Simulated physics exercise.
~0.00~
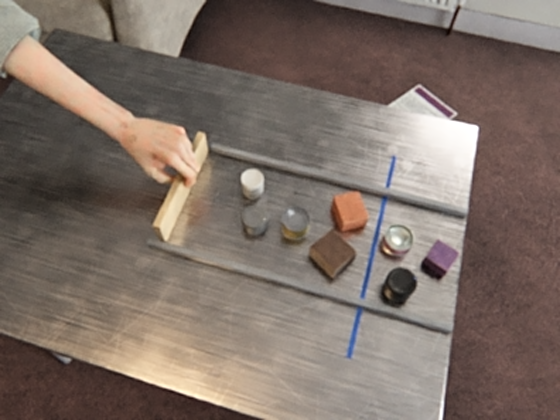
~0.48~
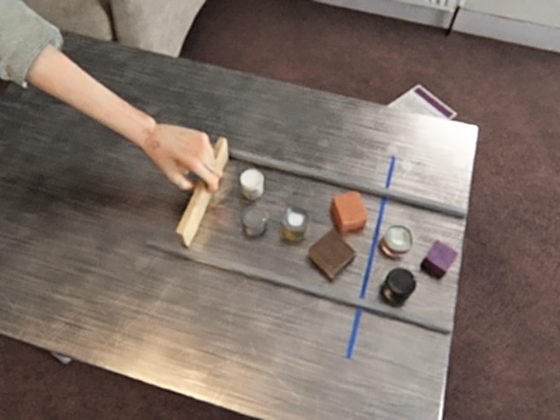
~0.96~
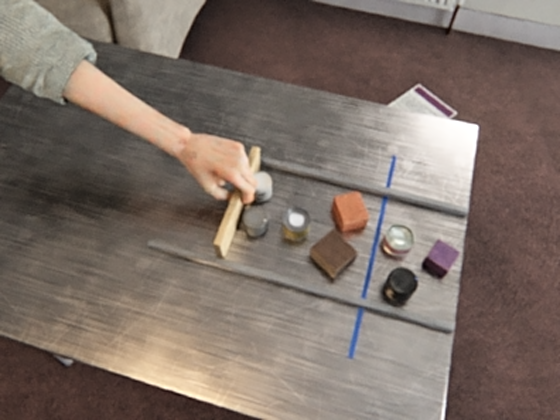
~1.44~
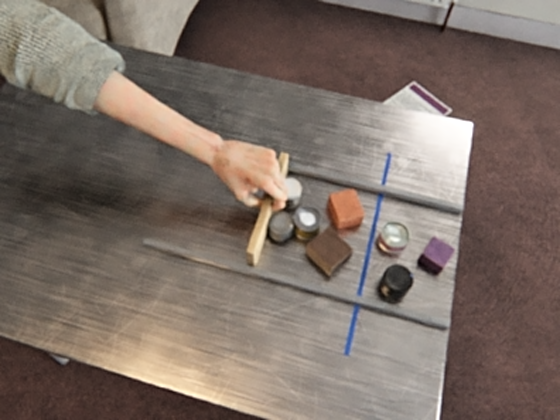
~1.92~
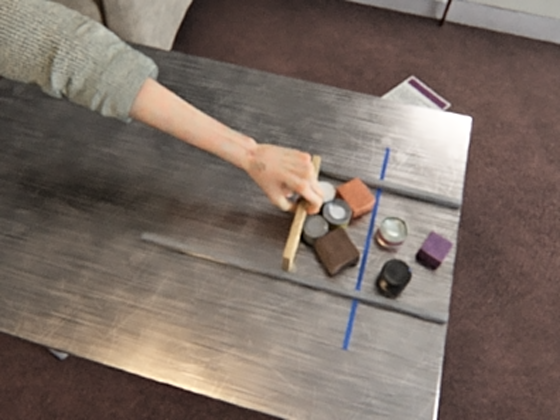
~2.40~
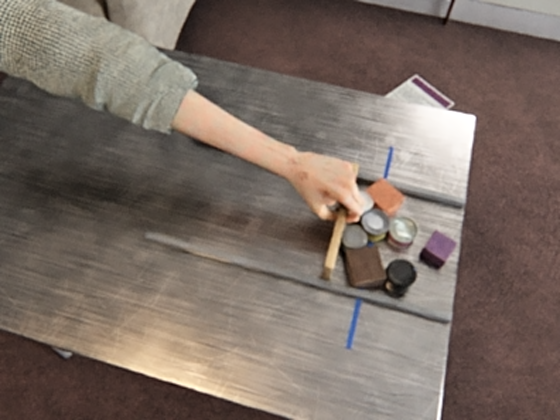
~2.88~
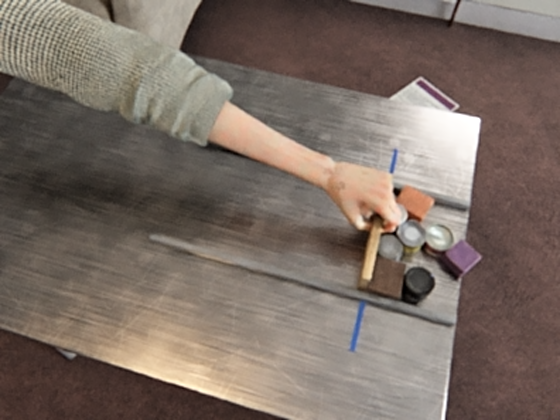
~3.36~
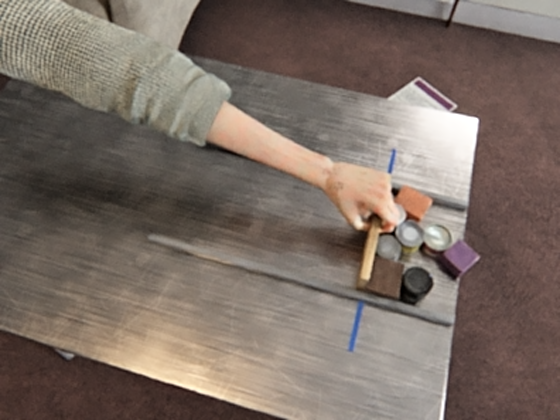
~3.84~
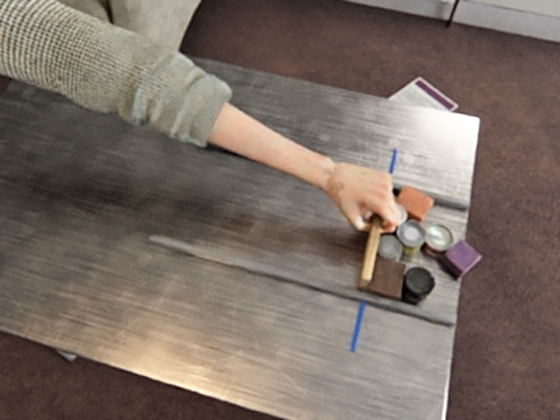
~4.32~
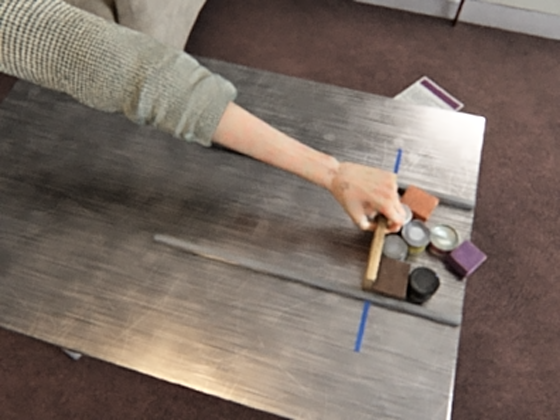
On a dark, streaky tabletop above a brown carpet, seen from above at an angle, small objects lie between two grey rails crossed by blue tape. A white tub, a grey lid and a small round pot sit nearest a wooden board, with orange and brown blocks, a glassy round tin, a black pot and a purple block farther right. A hand slides the board rightward, gathering the nearer things, then the blocks, into a tight cluster. The cluster is pushed past the tape toward the right edge. The hand stops there, and everything stays on the table, the purple block perched at the edge.
